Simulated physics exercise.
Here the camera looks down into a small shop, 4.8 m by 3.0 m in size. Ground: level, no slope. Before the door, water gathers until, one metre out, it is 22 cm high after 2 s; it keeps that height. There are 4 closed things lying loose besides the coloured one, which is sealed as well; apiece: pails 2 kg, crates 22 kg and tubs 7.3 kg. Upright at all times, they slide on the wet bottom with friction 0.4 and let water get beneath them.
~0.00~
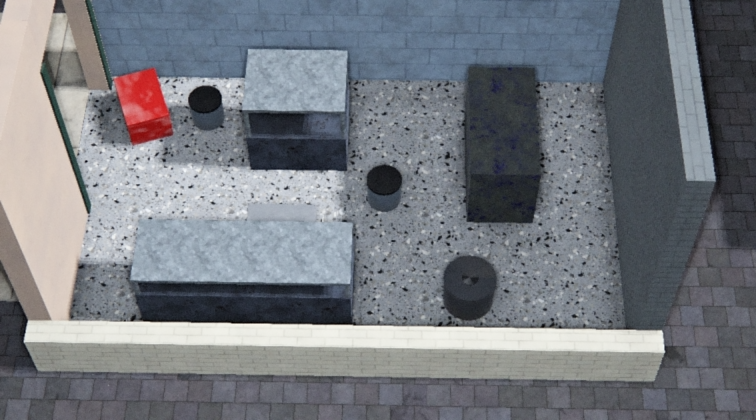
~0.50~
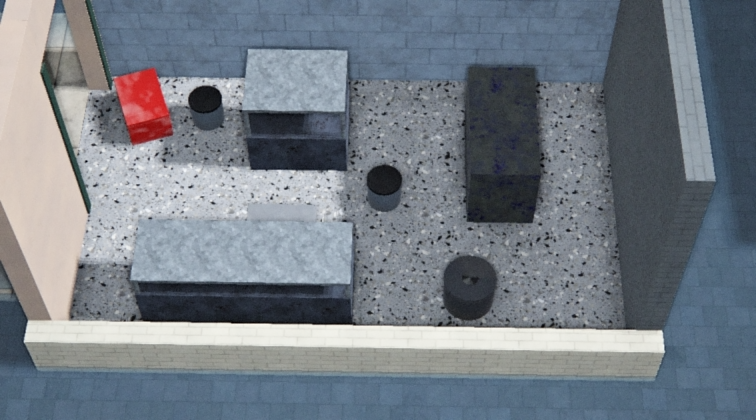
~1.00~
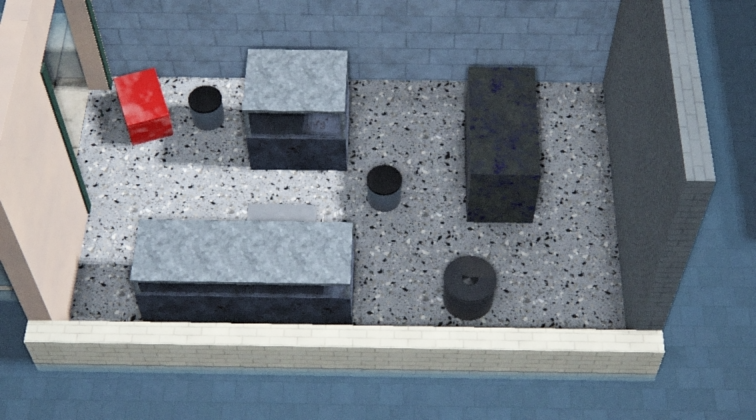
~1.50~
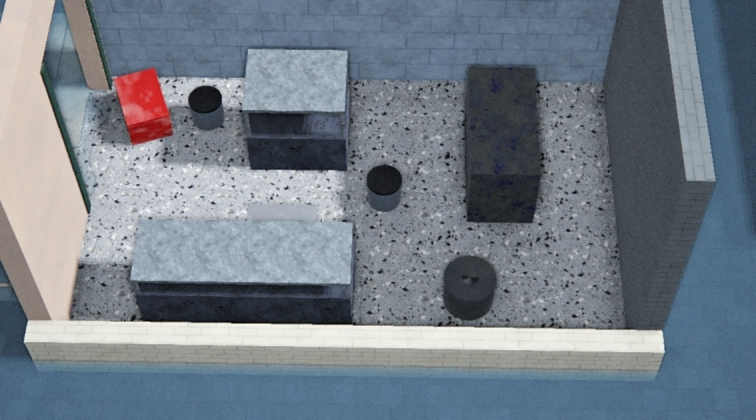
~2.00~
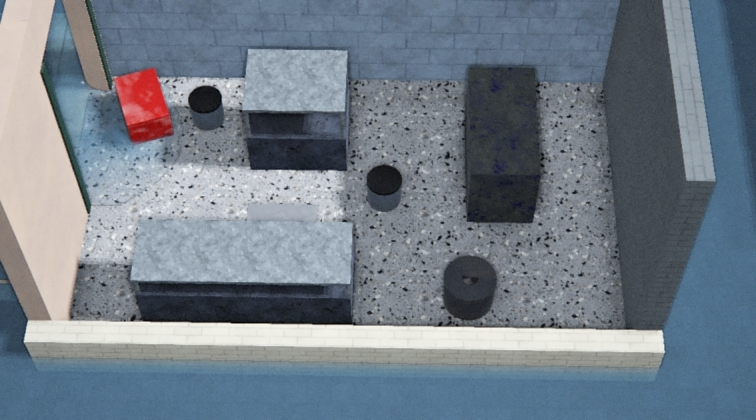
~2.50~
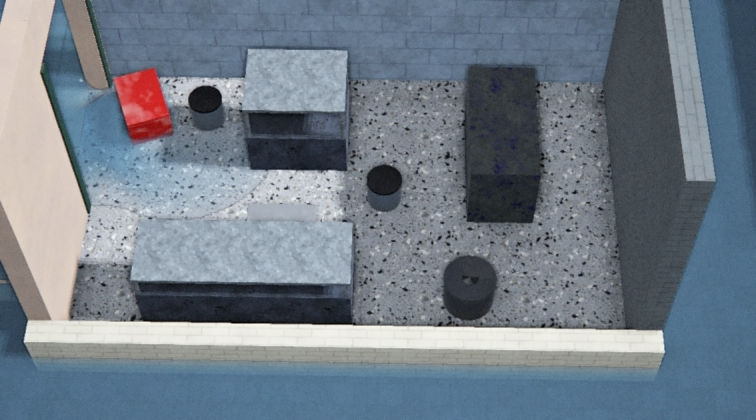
Water covers the ground outside the small shop, then spreads in around the red crate.
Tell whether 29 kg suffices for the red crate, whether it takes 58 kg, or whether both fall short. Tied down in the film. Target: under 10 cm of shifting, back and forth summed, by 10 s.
Both fall short.
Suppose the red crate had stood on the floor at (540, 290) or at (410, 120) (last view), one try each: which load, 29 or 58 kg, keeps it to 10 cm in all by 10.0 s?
In turn: Only the heavier mass works; only the heavier mass works.
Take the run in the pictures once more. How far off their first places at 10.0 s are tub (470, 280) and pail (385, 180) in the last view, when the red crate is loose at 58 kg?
Shifts: 140 cm / 100 cm.
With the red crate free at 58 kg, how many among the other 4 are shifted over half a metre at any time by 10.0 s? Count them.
3.
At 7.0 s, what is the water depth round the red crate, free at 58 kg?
12 cm, roughly.
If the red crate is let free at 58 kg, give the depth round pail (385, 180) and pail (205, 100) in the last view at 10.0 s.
About 10 and 11 cm.
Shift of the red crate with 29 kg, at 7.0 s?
It would be some 80 cm from its spot.
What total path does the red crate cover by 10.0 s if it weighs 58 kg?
I'd put it near 50 cm in all.
After 3.5 s the red crate would be 72 cm from its start with 29 kg and 33 cm from its start with 58 kg; 11 cm of water round it then.
After 4.5 s the red crate would be 72 cm from its start with 29 kg and 53 cm from its start with 58 kg; 12 cm of water round it then.
After 7.0 s the red crate would be 72 cm from its start with 29 kg and 53 cm from its start with 58 kg; 12 cm of water round it then.
After 10.0 s the red crate would be 72 cm from its start with 29 kg and 53 cm from its start with 58 kg; 13 cm of water round it then.
